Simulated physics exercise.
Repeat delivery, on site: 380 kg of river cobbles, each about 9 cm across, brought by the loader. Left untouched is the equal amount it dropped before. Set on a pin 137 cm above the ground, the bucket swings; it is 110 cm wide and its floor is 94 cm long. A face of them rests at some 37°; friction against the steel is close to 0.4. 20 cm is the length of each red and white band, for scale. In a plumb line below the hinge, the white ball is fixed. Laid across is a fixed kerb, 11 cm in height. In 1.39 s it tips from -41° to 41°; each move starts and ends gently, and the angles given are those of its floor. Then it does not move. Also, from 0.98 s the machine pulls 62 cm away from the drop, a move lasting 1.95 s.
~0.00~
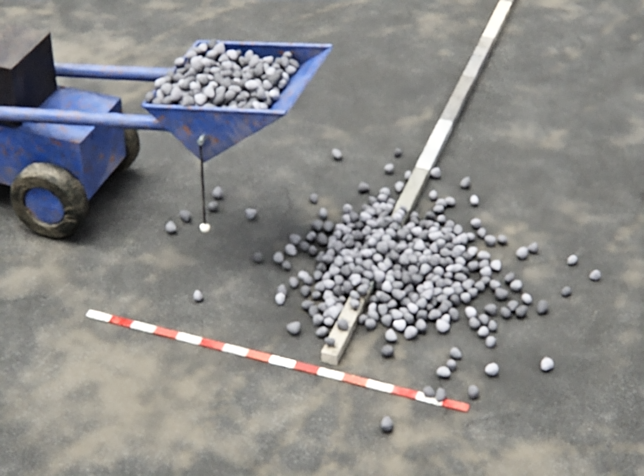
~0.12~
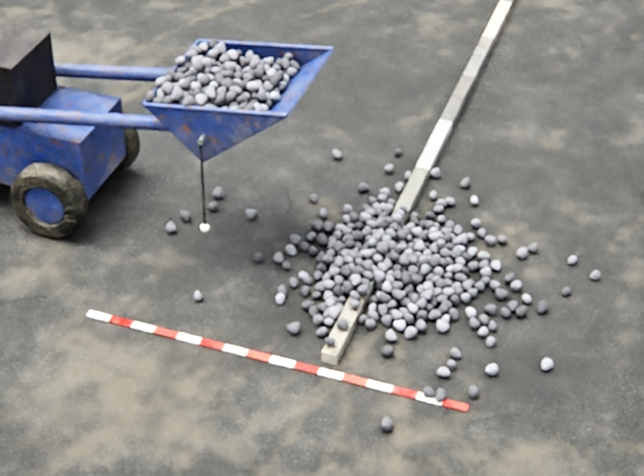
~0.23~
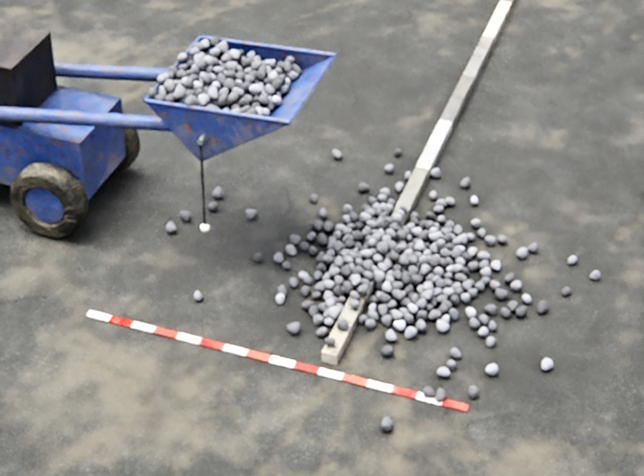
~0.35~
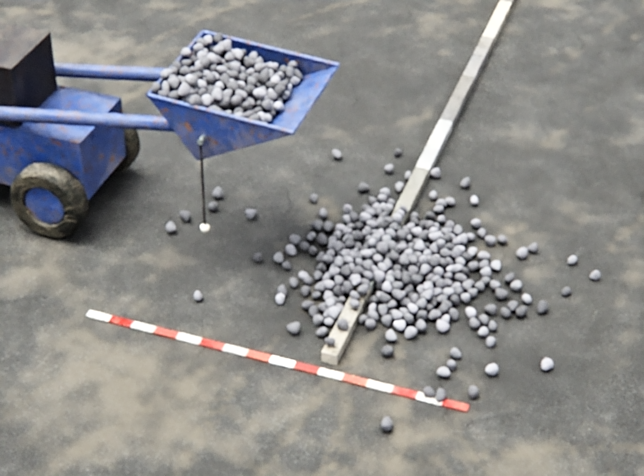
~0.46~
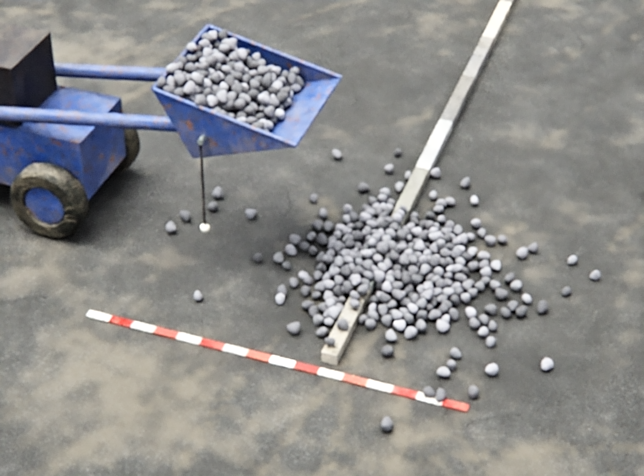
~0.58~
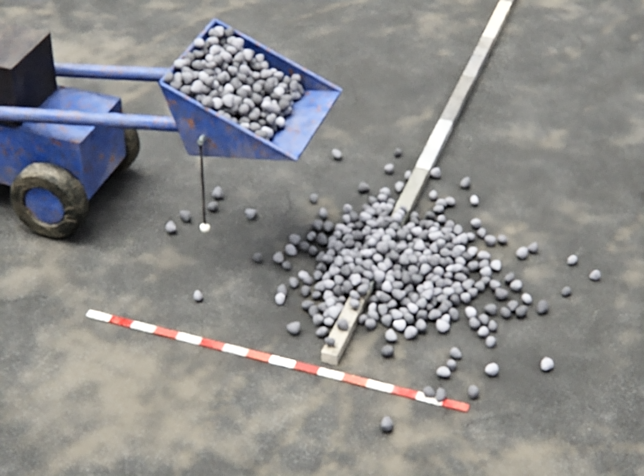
A blue loader with dark wheels stands at the left on stained grey ground, seen from above at an angle, its two arms holding a blue bucket of rounded grey stones. To the right, a similar heap lies over a pale kerb, behind a red-and-white striped rod. The bucket slowly tilts its front edge downward and its stones shift slightly, while all else stays still.
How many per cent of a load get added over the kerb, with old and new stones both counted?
1 %.
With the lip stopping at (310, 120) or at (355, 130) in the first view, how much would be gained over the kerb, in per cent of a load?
Around 10 and 55 percent respectively.
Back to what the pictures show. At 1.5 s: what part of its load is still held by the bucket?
I'd say about 40 per cent.
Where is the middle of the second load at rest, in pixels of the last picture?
I'd point to about (312, 244).
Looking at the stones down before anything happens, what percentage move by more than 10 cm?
About 5 per cent.
After 1.0 s the floor is at 28°; in per cent of one load, 99 in the bucket, 45 on this side of the kerb, 56 over the kerb; the foremost stones are at (546, 308).
After 1.5 s the floor is at 41°; in per cent of one load, 38 in the bucket, 107 on this side of the kerb, 56 over the kerb; the foremost stones are at (546, 308).
After 3.4 s the floor is at 41°; in per cent of one load, 0 in the bucket, 144 on this side of the kerb, 57 over the kerb; the foremost stones are at (546, 308).
After 6.1 s the floor is at 41°; in per cent of one load, 0 in the bucket, 144 on this side of the kerb, 57 over the kerb; the foremost stones are at (546, 308). Net gain over the kerb, 1.
